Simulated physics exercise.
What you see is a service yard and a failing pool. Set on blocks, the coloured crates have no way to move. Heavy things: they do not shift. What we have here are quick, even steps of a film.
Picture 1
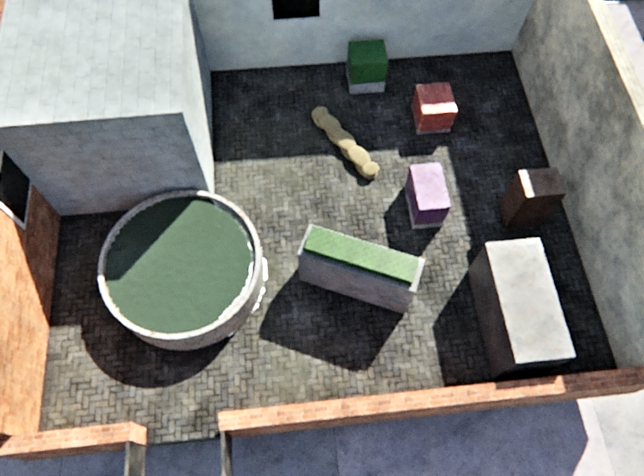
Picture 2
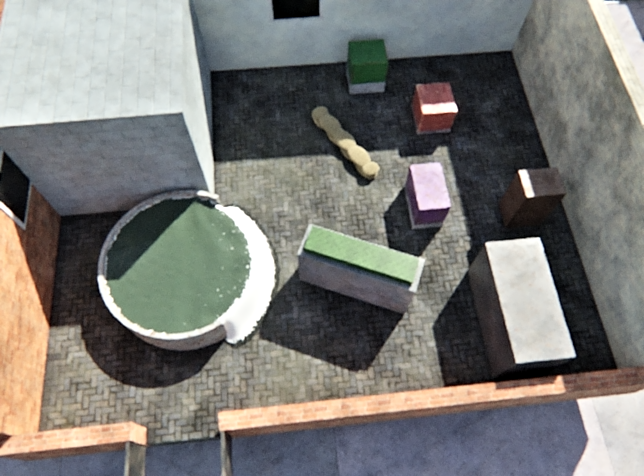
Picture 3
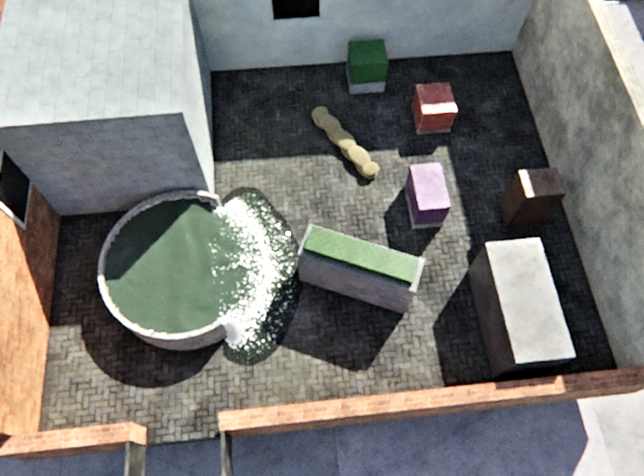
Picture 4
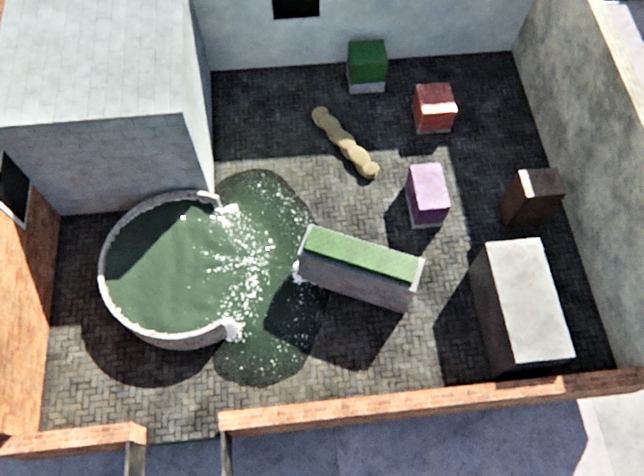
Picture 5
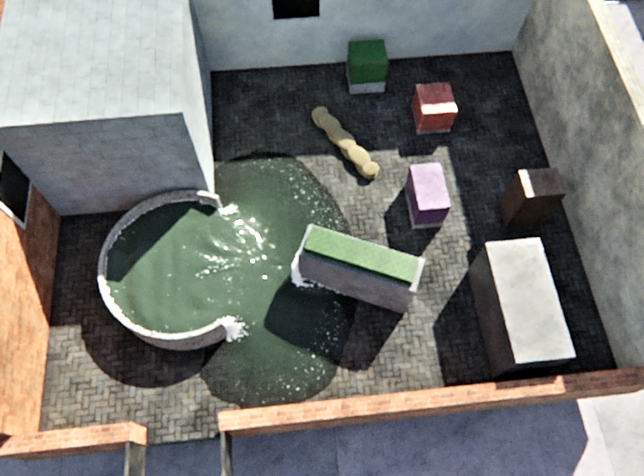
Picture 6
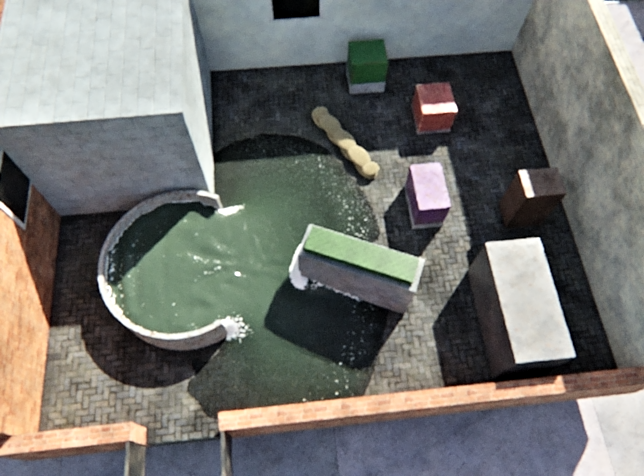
The clip shows a round tank of green water in a walled yard; its right side opens, and foamy water pours out, spreading across the paving around a green-topped block while the coloured crates stay still.
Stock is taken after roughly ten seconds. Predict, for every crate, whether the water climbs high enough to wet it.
Outcome: The red crate is exposed; the purple crate is exposed; the green crate is protected.
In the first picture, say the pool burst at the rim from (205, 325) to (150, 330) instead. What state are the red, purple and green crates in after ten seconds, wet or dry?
Result - red one is missed; purple one is missed; green one is missed.
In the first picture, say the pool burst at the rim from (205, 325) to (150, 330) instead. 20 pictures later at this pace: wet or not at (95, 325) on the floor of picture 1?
Logged for the spot: In a puddle.
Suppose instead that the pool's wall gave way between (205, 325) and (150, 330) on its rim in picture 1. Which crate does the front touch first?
That would be the purple one, reached first.
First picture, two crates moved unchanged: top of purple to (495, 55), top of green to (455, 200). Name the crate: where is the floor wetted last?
The last one is the purple crate.
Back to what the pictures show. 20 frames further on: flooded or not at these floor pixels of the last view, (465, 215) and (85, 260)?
Swamped, then clear.
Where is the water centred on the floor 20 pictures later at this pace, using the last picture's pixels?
Roughly (344, 247) in the last picture.
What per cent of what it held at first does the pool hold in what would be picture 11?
50 percent or thereabouts.
A moment on, water covers 35 % of the floor; the red crate not reached, the purple crate water round its plinth, the green crate not reached.
Next, water covers 45 % of the floor; the red crate water round its plinth, the purple crate water round its plinth, the green crate water round its plinth.
Then, water covers 65 % of the floor; the red crate water round its plinth, the purple crate water round its plinth, the green crate water round its plinth.
Later, water covers 85 % of the floor; the red crate water round its plinth, the purple crate water round its plinth, the green crate water round its plinth.
In the end, water covers 95 % of the floor; the red crate was topped, the purple crate was topped, the green crate stayed above the water.
